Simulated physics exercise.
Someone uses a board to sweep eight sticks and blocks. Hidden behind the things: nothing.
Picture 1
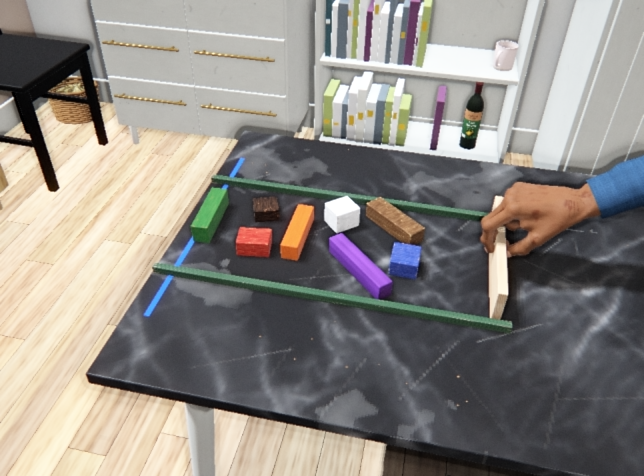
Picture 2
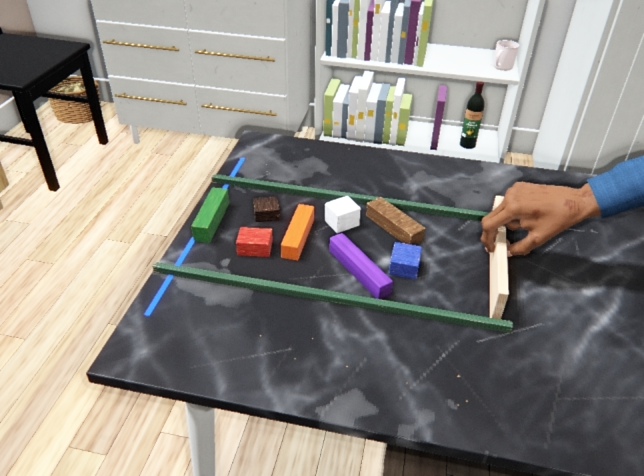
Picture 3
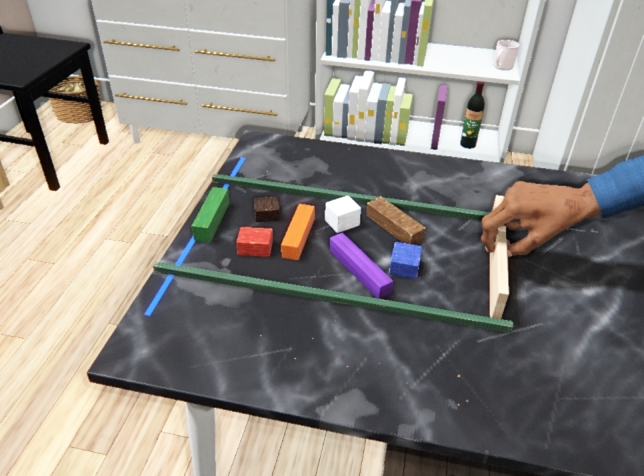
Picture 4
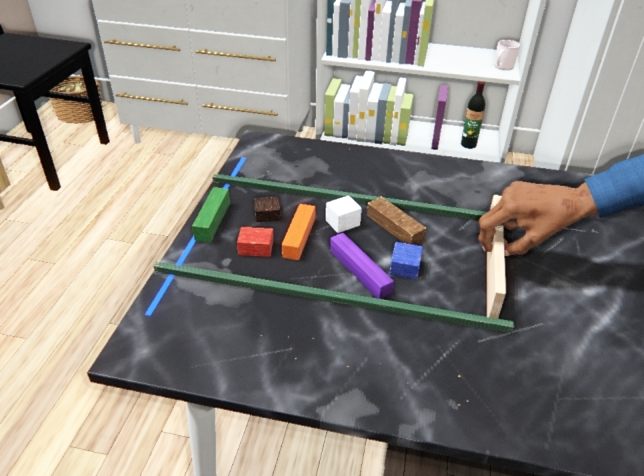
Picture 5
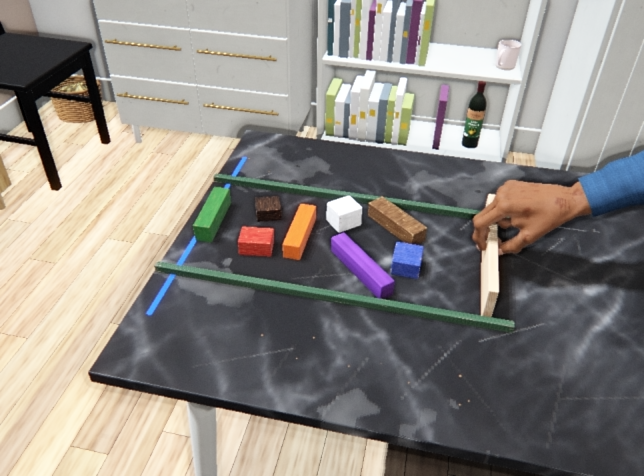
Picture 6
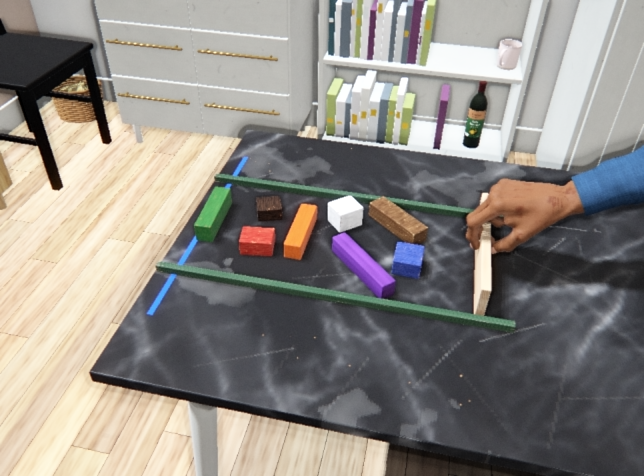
In a room with a pale wood floor, drawers and a bookshelf, a dark marbled table is seen from above at an angle. Between two long green rails lie green, black, red, orange, white, brown, purple and blue pieces, with blue tape at the left. A blue-sleeved hand at the right slides an upright pale board slightly left, not touching the pieces, while the view barely shifts.
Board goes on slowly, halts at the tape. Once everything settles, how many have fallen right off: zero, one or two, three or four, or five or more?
By then, five or more have fallen off.
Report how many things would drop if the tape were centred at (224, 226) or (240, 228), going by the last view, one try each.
Well, you'd get 4 the first time and 4 the second time.
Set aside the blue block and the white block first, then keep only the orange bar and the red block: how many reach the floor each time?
Try one: 4; try two: 4.
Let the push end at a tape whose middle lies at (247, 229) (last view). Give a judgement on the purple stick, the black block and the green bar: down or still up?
Purple stick - stays in place, black block - goes down, green bar - goes down.
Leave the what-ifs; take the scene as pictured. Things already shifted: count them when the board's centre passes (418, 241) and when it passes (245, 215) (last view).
The first number is 2, the next one 8.
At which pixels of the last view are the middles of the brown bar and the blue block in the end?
(210, 194) and (190, 221).
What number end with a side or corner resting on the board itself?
2 in contact.
Soon after, none off yet; green bar at rest near (214, 213); black block at rest near (269, 209); red block at rest near (257, 241).
After that, none off yet; green bar displaced a little near (187, 206); black block displaced well along near (228, 196); red block displaced well along near (192, 226).
In the end, the number that fall off is five or more; gone, purple stick, white block, orange bar, red block, black block and green bar.
